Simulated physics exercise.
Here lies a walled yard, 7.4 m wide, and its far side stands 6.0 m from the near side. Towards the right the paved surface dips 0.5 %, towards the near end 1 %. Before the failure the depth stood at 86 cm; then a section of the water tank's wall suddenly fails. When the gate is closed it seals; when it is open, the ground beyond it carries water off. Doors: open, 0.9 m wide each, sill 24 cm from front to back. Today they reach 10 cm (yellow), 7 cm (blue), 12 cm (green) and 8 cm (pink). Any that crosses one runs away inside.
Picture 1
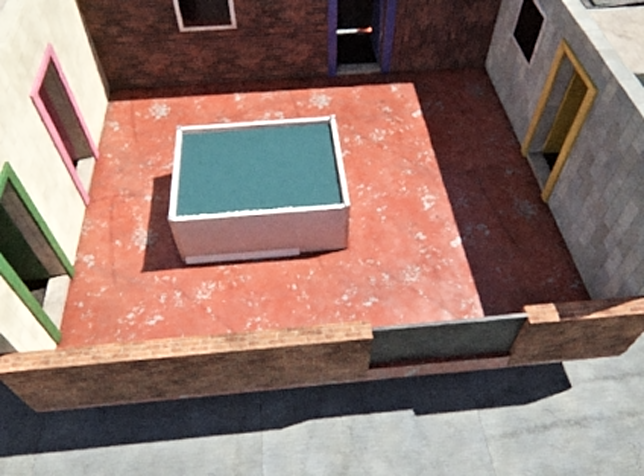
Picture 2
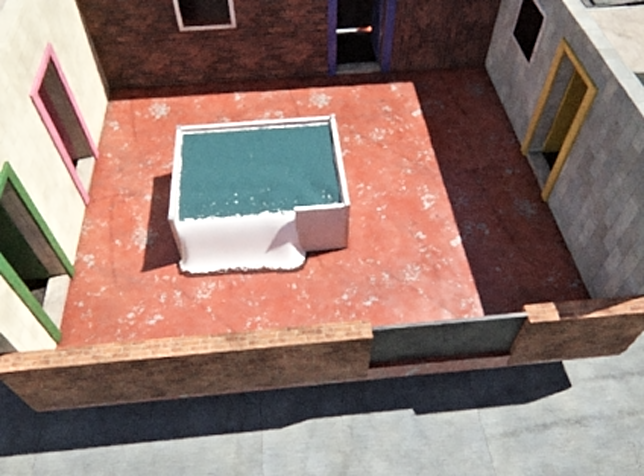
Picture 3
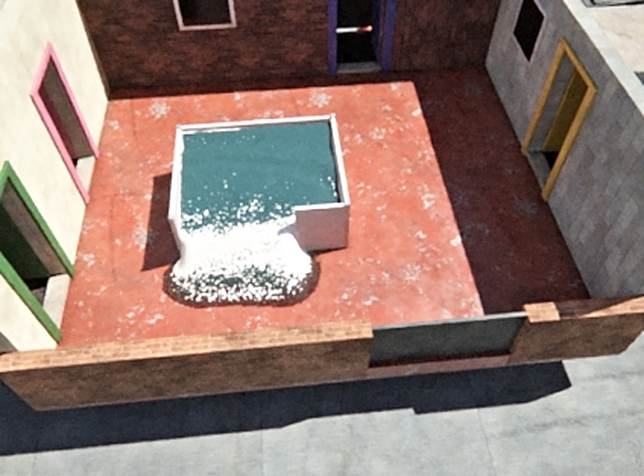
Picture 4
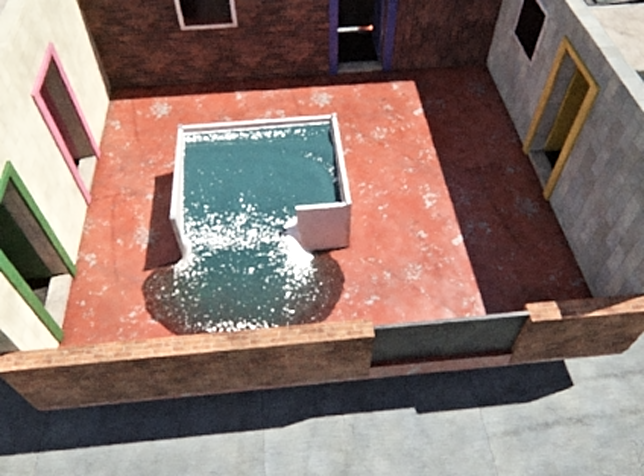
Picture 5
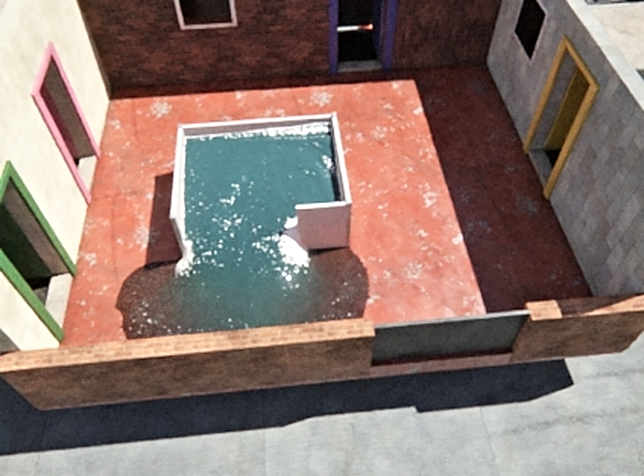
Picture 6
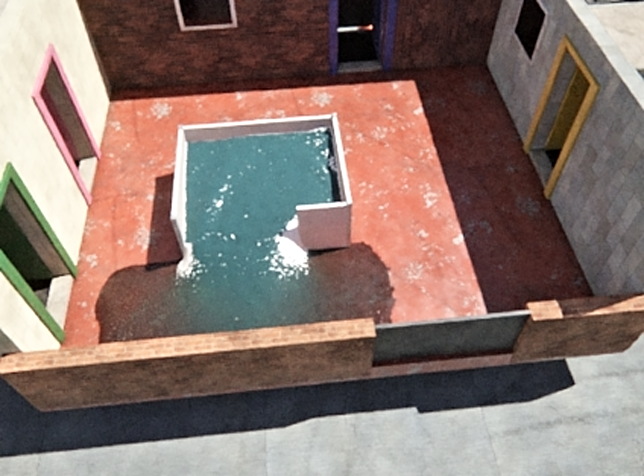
The video shows a white-walled tank of still green water in a red-floored walled yard; water then pours through a gap in its near side, foaming white and spreading in a dark pool across the floor behind the brick wall.
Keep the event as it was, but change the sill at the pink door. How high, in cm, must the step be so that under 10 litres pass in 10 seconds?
Roughly 5 cm.
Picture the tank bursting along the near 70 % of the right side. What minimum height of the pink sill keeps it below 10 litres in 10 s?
Required height: Approx. 8.5 cm.
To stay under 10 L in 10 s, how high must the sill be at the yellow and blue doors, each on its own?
Close to 9.0 cm (yellow) and close to 10.5 cm (blue).
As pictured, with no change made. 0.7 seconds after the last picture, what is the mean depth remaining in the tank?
About 45 cm.
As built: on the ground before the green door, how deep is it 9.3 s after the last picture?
Some 6.0 centimetres.
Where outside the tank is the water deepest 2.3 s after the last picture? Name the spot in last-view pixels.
At about pixel (68, 380).
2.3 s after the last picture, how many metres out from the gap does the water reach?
Roughly 5.2 metres.
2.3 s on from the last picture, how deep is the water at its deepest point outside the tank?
Max depth: About 38 cm.
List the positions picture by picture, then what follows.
Still water, 86 cm deep, in the water tank at (259, 168); the pink door at (70, 133) is dry, in the first picture.
Water pours out at (240, 239) and has run 0.3 m, to (282, 269); about 10 cm deep outside, 86 cm at the back, in the second picture.
The front is at (267, 301), 0.9 m from the gap at (240, 241); 1.6 m2 of floor is wet, 84 cm left at the back, in the third picture.
Water pours out at (242, 242) and has run 1.5 m, to a hidden place; about 12 cm deep outside, 76 cm at the back, in the fourth picture.
Water pours out at (242, 242) and has run 1.8 m, to a hidden place; about 10 cm deep outside, 74 cm at the back, in the fifth picture.
Water pours out at (243, 243) and has run 2.0 m, to a hidden place; about 9 cm deep outside, 72 cm at the back; the pink door at (71, 133), 3.1 m from the gap, is still 2.1 m from the nearest water, in the sixth picture.
Then, 0.7 s after the last picture water covers 20 % of the floor, deepest (63 cm) near (54, 381); it has not reached the pink door.
Then, 2.3 s after the last picture water covers 55 % of the floor, deepest (38 cm) near (68, 380); 6 cm at the pink door, 0 litres in over its 8 cm sill.
Then, 9.3 s after the last picture water covers 100 % of the floor, deepest (16 cm) near (479, 340); 8 cm at the pink door, 1 litre in over its 8 cm sill.
At the pink door as built, the water peaked near 9 cm, 8.9 s after the last picture.
Run again over the same 10 s with other heights there, 14 litres in over 4.5 cm, 6 litres over 6 cm. The limit of 10 litres is kept from about 5 cm up.
